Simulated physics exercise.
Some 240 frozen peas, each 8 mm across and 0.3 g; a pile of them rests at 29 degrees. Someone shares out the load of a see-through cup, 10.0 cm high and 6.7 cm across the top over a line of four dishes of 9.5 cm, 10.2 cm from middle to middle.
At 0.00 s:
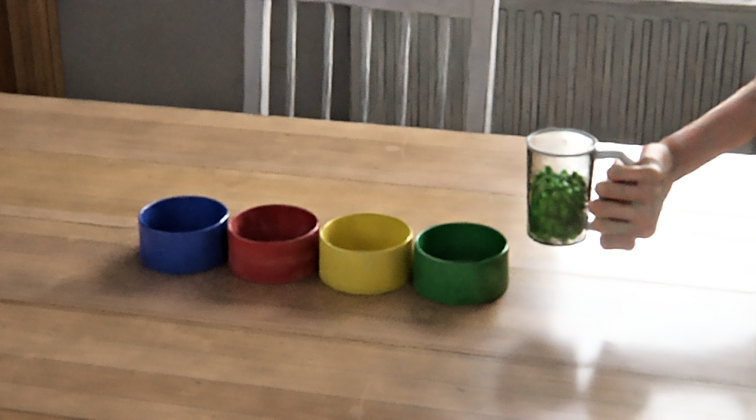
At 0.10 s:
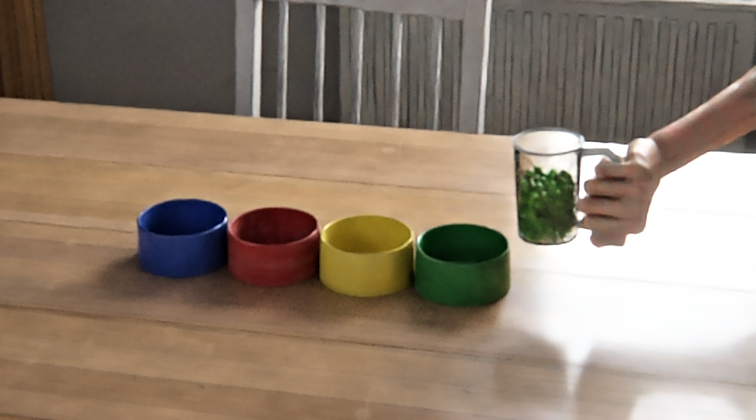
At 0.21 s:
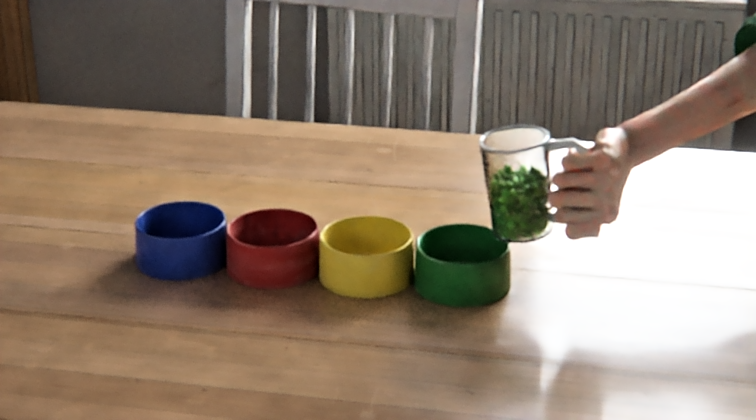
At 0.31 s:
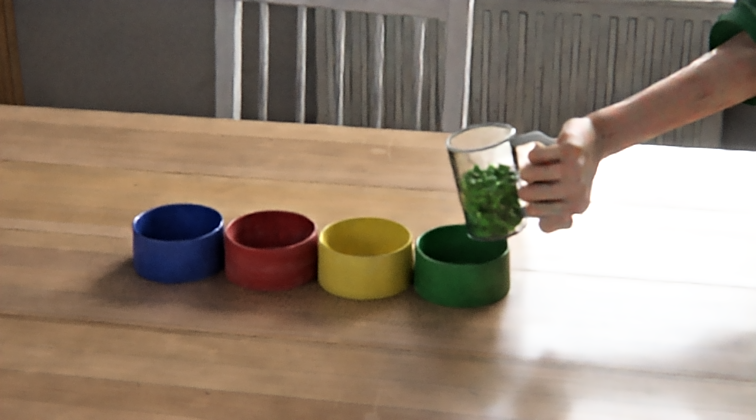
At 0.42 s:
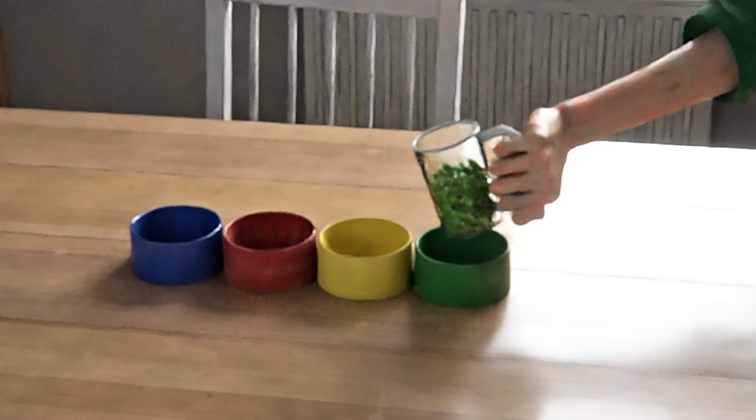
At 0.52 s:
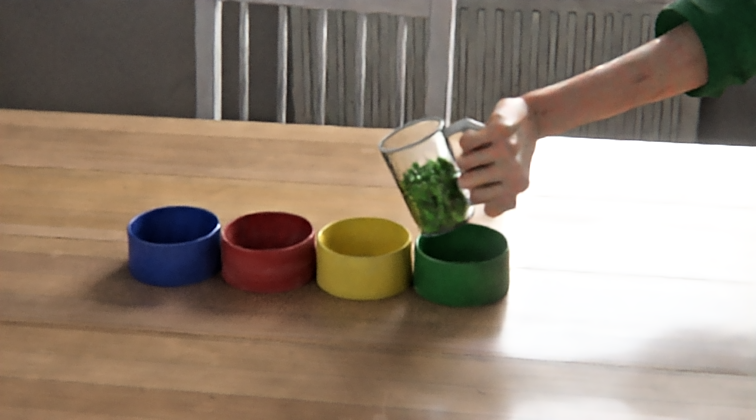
The footage shows a hand holding a clear cup of green peas to the right of blue, red, yellow and green dishes on a wooden table, then moving it left above the green dish while tilting it leftward.
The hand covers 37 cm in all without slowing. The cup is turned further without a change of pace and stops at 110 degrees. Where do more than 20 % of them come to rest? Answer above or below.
Red: Below, blue: Above, green: Below, yellow: Below, counter: Below.
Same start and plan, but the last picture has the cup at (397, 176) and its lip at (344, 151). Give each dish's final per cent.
Red 0, blue 100, green 0, yellow 0.
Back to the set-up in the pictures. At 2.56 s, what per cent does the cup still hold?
Some 40 per cent of the load.
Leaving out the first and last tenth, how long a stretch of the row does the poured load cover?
About 5 cm.
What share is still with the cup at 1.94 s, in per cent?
Some 100 per cent of the load.
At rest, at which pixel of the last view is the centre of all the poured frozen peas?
Around (165, 249).
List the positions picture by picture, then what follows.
The first frame shows cup at (559, 188), tilt 0 degrees, lip at (528, 140), moved 0.0 cm; middle of the pieces at (560, 202); green dish at (462, 243); yellow dish at (366, 233); red dish at (274, 224); blue dish at (183, 214).
The second frame shows cup at (548, 188), tilt 2 degrees, lip at (514, 140), moved 1.3 cm; middle of the pieces at (549, 202).
The third frame shows cup at (519, 185), tilt 7 degrees, lip at (481, 141), moved 4.3 cm; middle of the pieces at (522, 199).
The fourth frame shows cup at (489, 183), tilt 12 degrees, lip at (447, 142), moved 7.3 cm; middle of the pieces at (493, 196).
The fifth frame shows cup at (459, 181), tilt 17 degrees, lip at (414, 144), moved 10.3 cm; middle of the pieces at (465, 194).
The sixth frame shows cup at (429, 178), tilt 22 degrees, lip at (380, 145), moved 13.3 cm; middle of the pieces at (436, 191); green dish at (462, 243); yellow dish at (364, 237); red dish at (268, 231); blue dish at (174, 225). The cup turns about 50 degrees a second and travels 29 cm a second.
After 1.37 s, tilt 63 degrees; cup holds 100 %.
After 1.94 s, tilt 90 degrees; cup holds 100 %.
After 2.56 s, tilt 110 degrees; cup holds 40 %, blue 60 %.
In the end, at 3.5 s, red 0 %, blue 100 %, green 0 %, yellow 0 %, counter 0 %.
